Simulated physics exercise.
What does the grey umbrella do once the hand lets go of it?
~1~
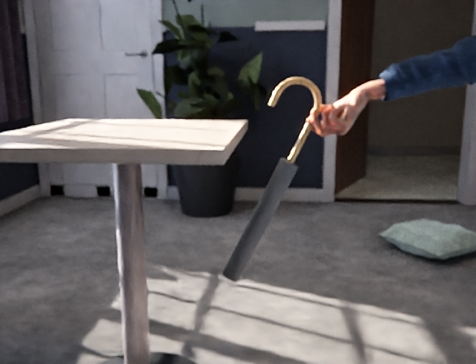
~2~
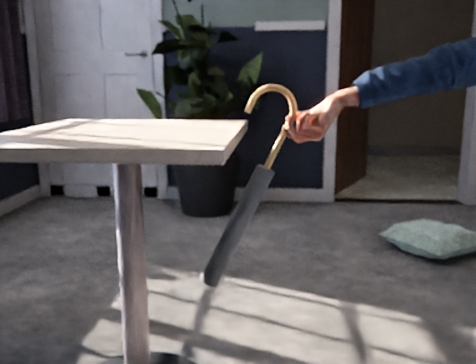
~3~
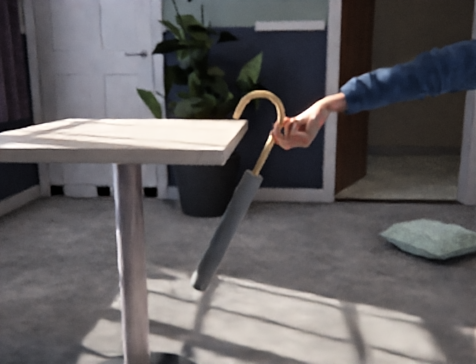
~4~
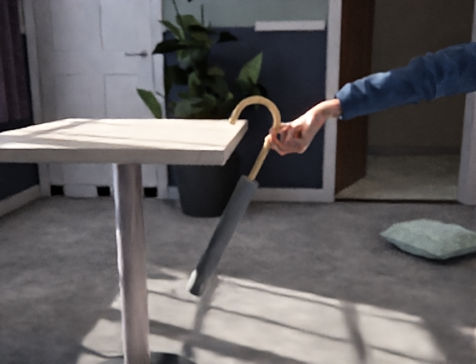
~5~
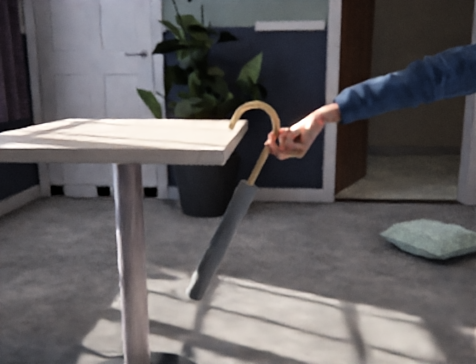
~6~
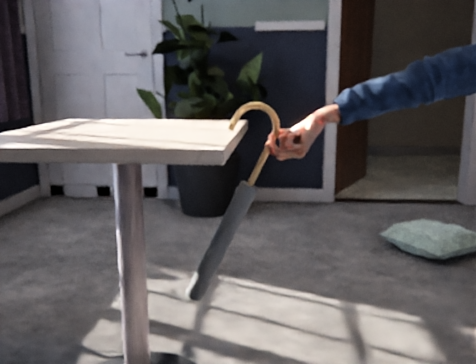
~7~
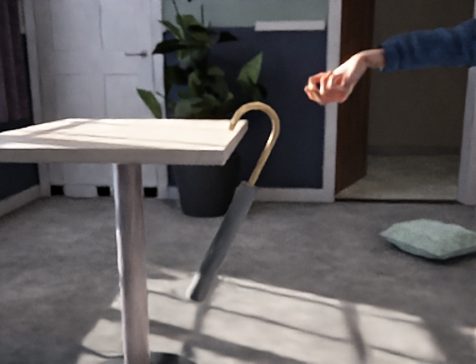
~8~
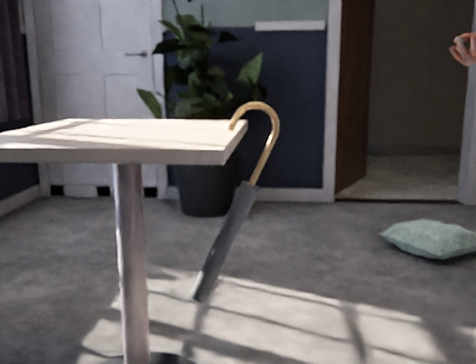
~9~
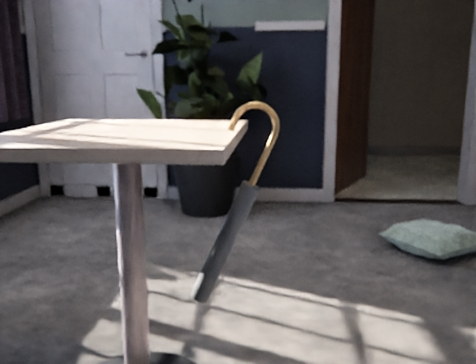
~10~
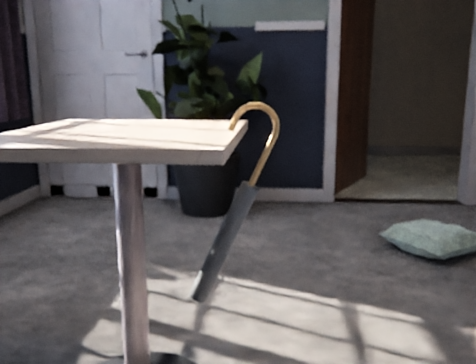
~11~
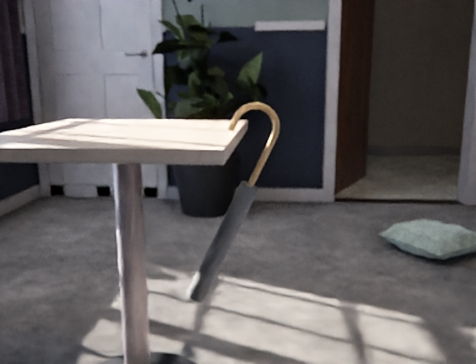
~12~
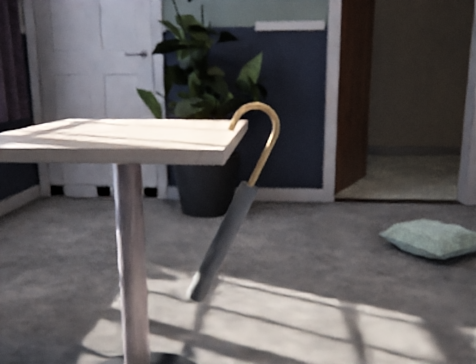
It stays hooked by its curved handle on the edge of the table, hanging there at a slant.
